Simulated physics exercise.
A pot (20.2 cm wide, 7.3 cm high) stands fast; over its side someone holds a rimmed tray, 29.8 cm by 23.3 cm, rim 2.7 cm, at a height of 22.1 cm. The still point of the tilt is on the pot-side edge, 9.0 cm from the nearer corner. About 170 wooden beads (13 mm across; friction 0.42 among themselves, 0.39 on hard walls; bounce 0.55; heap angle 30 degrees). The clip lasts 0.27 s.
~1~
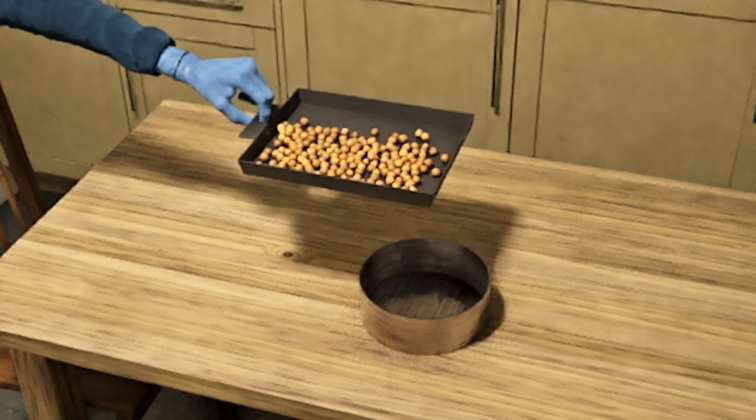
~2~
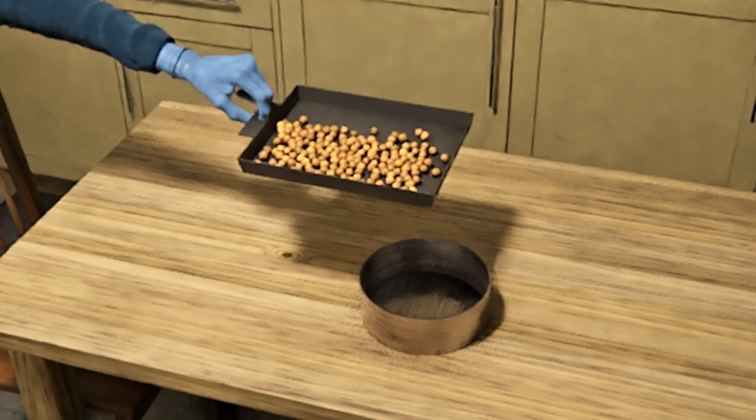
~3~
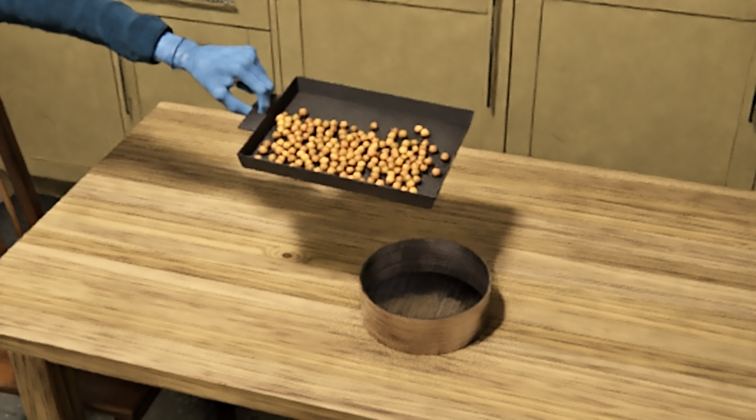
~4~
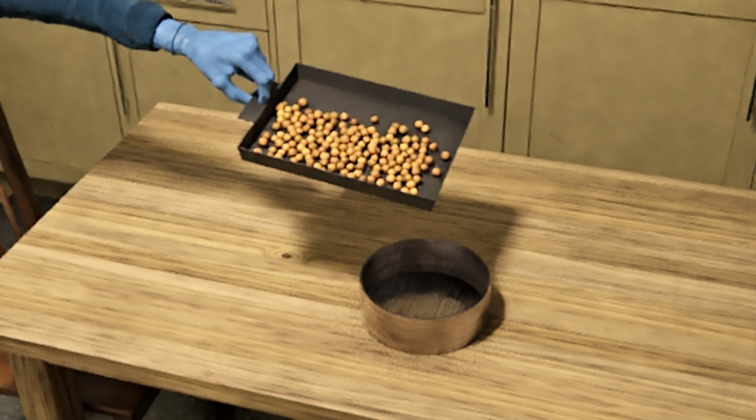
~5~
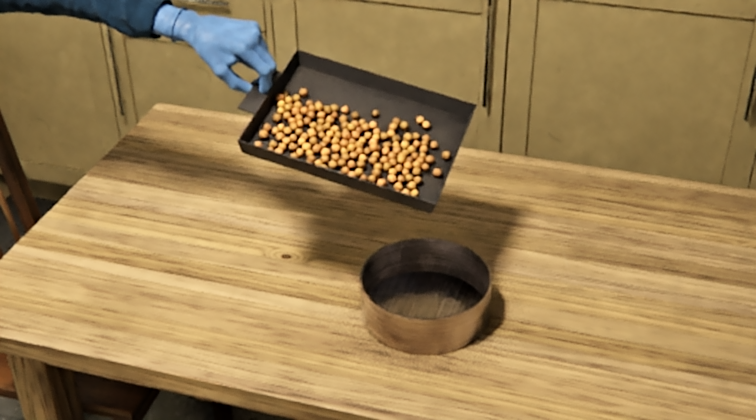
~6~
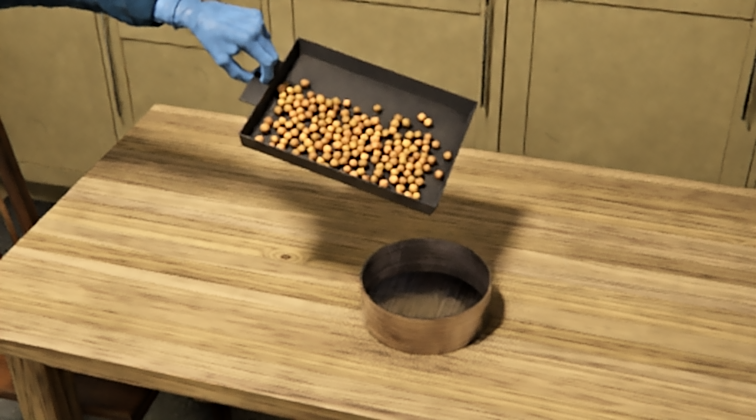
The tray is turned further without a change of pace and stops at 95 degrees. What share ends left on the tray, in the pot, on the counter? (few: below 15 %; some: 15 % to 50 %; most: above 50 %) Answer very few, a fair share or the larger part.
Tray: Very few, pot: The larger part, counter: Very few.
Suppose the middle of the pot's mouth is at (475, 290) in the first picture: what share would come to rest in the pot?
About 90 per cent.
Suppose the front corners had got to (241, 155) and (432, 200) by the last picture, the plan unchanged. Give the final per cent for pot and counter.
Pot 90, counter 10.
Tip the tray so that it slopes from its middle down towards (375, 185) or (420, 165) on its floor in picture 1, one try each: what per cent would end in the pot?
Some 80 and 25 per cent.
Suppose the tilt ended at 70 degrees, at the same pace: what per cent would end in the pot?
In that case some 55 per cent.
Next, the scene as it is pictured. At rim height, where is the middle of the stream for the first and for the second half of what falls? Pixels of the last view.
At about (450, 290), then at (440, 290).
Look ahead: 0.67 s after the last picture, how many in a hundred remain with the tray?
Roughly 100 per cent.
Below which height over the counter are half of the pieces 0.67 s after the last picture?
Some 28 cm.
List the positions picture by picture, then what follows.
Tray tilt 0 degrees, front corners at (242, 159) and (431, 191); middle of the pieces at (351, 156); pot at (425, 276), in the first frame.
Tray tilt 1 degrees, front corners at (242, 158) and (431, 192); middle of the pieces at (351, 155), in the second frame.
Tray tilt 4 degrees, front corners at (242, 153) and (432, 194), lowest corner right front; middle of the pieces at (351, 152), in the third frame.
Tray tilt 9 degrees, front corners at (242, 146) and (433, 197), lowest corner right front; middle of the pieces at (351, 147), in the fourth frame.
Tray tilt 14 degrees, front corners at (243, 139) and (434, 200), lowest corner right front; middle of the pieces at (352, 142), in the fifth frame.
Tray tilt 19 degrees, front corners at (244, 133) and (434, 203), lowest corner right front; middle of the pieces at (354, 139); pot at (426, 276), in the sixth frame.
Then, 0.40 s after the last picture, tilt 56 degrees; the tray holds 100 %, the pot 0 %.
Then, 0.67 s after the last picture, tilt 80 degrees; the tray holds 100 %, the pot 0 %.
Then, 1.04 s after the last picture, tilt 95 degrees; the tray holds 15 %, the pot 55 %.
In the end, tray 0 %, pot 95 %, counter 5 %.
